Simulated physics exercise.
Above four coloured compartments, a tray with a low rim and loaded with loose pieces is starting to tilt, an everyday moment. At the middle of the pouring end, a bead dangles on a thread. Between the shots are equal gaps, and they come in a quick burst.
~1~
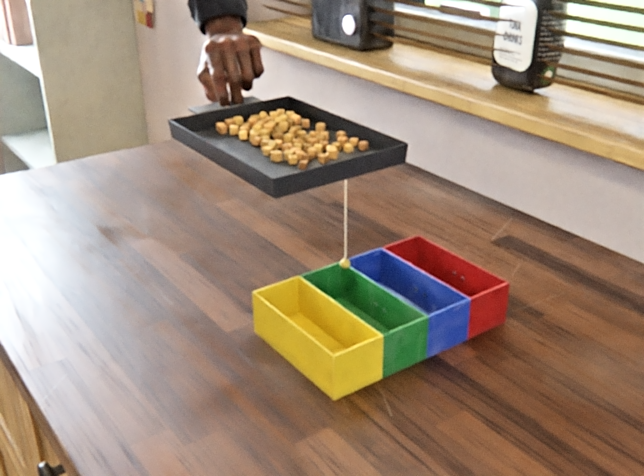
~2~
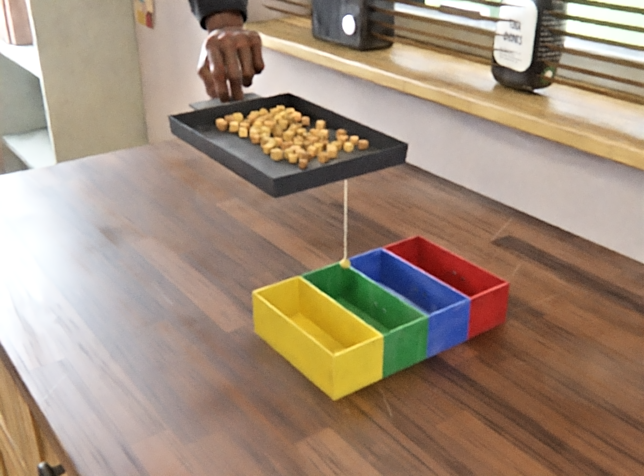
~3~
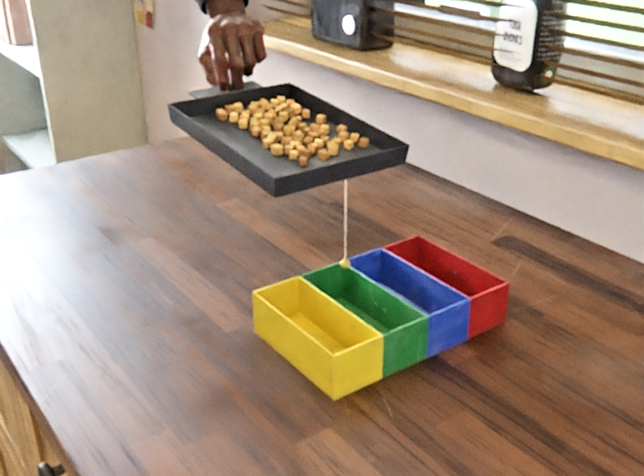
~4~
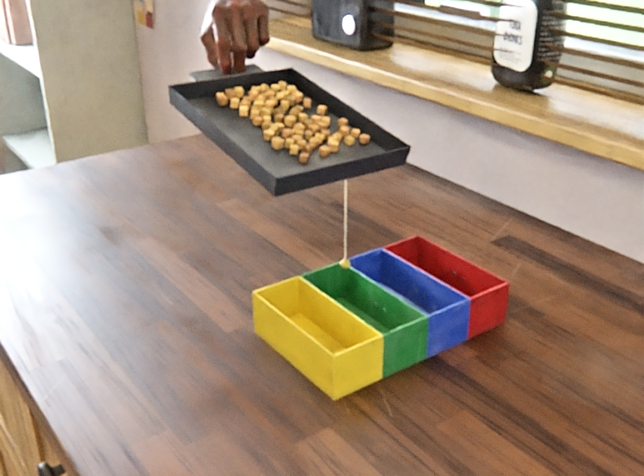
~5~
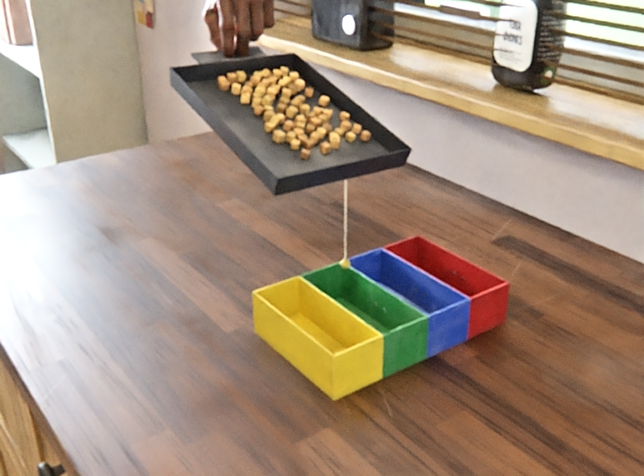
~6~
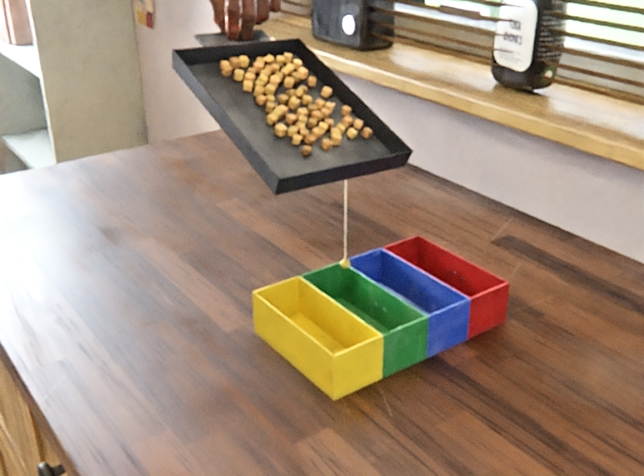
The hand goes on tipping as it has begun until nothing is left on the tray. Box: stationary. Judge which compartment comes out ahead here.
I would say the blue compartment.
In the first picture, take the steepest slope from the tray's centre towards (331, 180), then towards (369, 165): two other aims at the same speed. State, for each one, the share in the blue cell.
First case around 20 per cent, second case 50 per cent.
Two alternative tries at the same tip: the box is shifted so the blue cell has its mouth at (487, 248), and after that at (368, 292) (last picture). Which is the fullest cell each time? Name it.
For the first position it is yellow, and for the second it is the red cell.
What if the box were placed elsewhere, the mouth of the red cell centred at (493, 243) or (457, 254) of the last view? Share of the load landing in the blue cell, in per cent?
I'd say about 0 percent, followed by about 40 percent.
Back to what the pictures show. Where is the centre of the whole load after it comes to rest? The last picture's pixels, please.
About (412, 325).
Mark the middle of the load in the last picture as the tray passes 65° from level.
Close to (362, 143).
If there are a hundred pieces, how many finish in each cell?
I'd put the yellow cell near 0, the green cell near 30, the blue cell near 50, and the red cell near 20.
Shortly afterwards, tray tipped steeply; all but a few on the tray; only a few falling or outside the box.
Next, tray tipped past a quarter turn; the bulk on the tray; a little in the green cell; a little in the blue cell; a little falling or outside the box.
Some moments later, tray tipped past a quarter turn; near half in the blue cell; near a third in the green cell; near a quarter in the red cell; a little in the yellow cell; only a few falling or outside the box.
In the end, tray tipped past a quarter turn; near half in the blue cell; near a third in the green cell; near a quarter in the red cell; a little in the yellow cell; only a few outside the box.
